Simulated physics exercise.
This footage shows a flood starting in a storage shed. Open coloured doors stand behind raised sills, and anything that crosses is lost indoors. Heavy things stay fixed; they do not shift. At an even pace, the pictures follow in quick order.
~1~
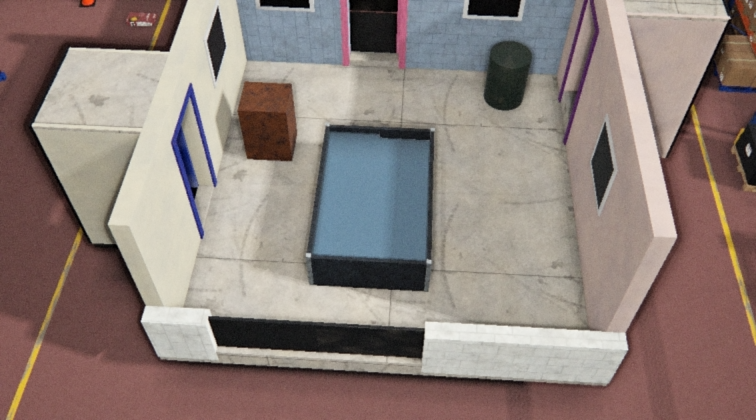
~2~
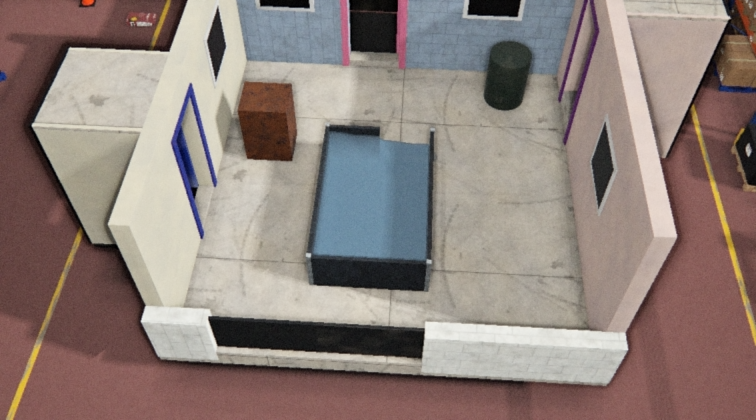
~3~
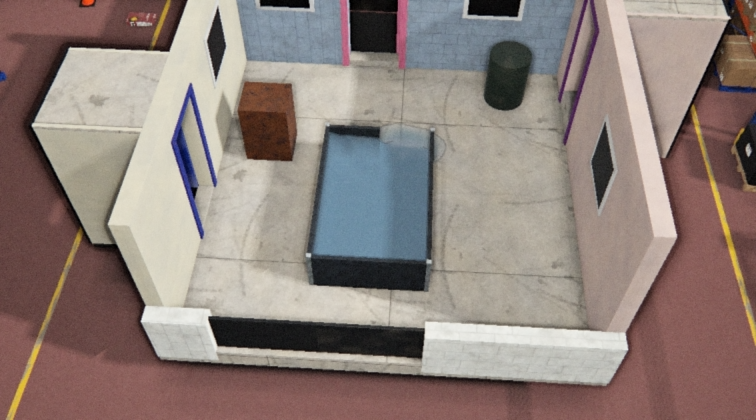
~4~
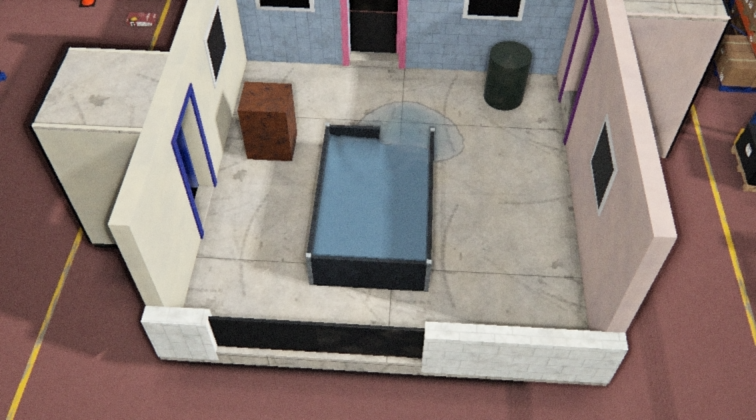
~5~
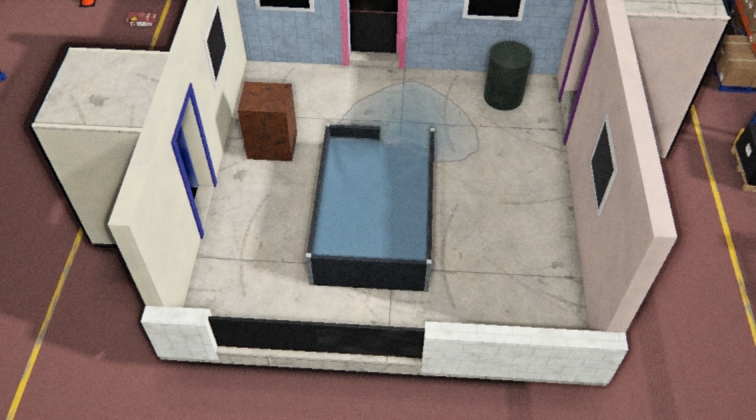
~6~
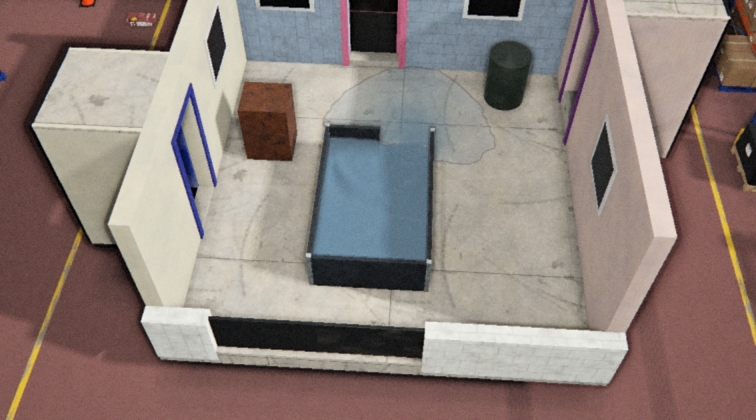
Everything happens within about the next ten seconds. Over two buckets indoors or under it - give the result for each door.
The pink door comes in over. The purple door comes in under. The blue door comes in under.
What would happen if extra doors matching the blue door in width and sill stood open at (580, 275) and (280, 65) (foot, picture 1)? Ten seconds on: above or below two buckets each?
In that order: Lets less in, lets more in.
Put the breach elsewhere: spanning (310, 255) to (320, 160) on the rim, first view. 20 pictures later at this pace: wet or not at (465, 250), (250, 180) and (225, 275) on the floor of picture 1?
Untouched, soaked, soaked.
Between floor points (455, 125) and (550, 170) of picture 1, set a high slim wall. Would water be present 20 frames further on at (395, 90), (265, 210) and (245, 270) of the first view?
Lab note - spot 1 inundated, spot 2 parched, spot 3 parched.
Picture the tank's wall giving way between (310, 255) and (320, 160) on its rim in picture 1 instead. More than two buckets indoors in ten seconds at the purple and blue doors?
Result - purple door does not reach it, blue door tops the mark.
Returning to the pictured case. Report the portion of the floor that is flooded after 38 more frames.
Near 85 in a hundred.
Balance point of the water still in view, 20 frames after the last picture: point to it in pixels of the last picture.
I'd put my finger on (394, 160).
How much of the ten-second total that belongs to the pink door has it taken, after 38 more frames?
Close to 100 %.
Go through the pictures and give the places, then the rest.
In the first picture, the tank at (375, 193) is whole and still.
In the second picture, the front is at a hidden place, out from the gap on the tank's far side.
In the third picture, water pours out on the tank's far side and has run to a hidden place.
In the fourth picture, the front is at (418, 107), out from the gap on the tank's far side.
In the fifth picture, water pours out on the tank's far side and has run to (415, 85).
In the sixth picture, water pours out on the tank's far side and has run to (433, 71).
A moment on, water covers 25 % of the floor; the pink door under two buckets in, the purple door not reached, the blue door not reached.
Next, water covers 30 % of the floor; the pink door over two buckets in, the purple door wet at the sill, nothing in, the blue door not reached.
Then, water covers 45 % of the floor; the pink door far over two buckets in, the purple door wet at the sill, nothing in, the blue door not reached.
Later, water covers 85 % of the floor; the pink door far over two buckets in, the purple door wet at the sill, nothing in, the blue door wet at the sill, nothing in.
In the end, water covers 100 % of the floor; the pink door far over two buckets in, the purple door wet at the sill, nothing in, the blue door wet at the sill, nothing in.
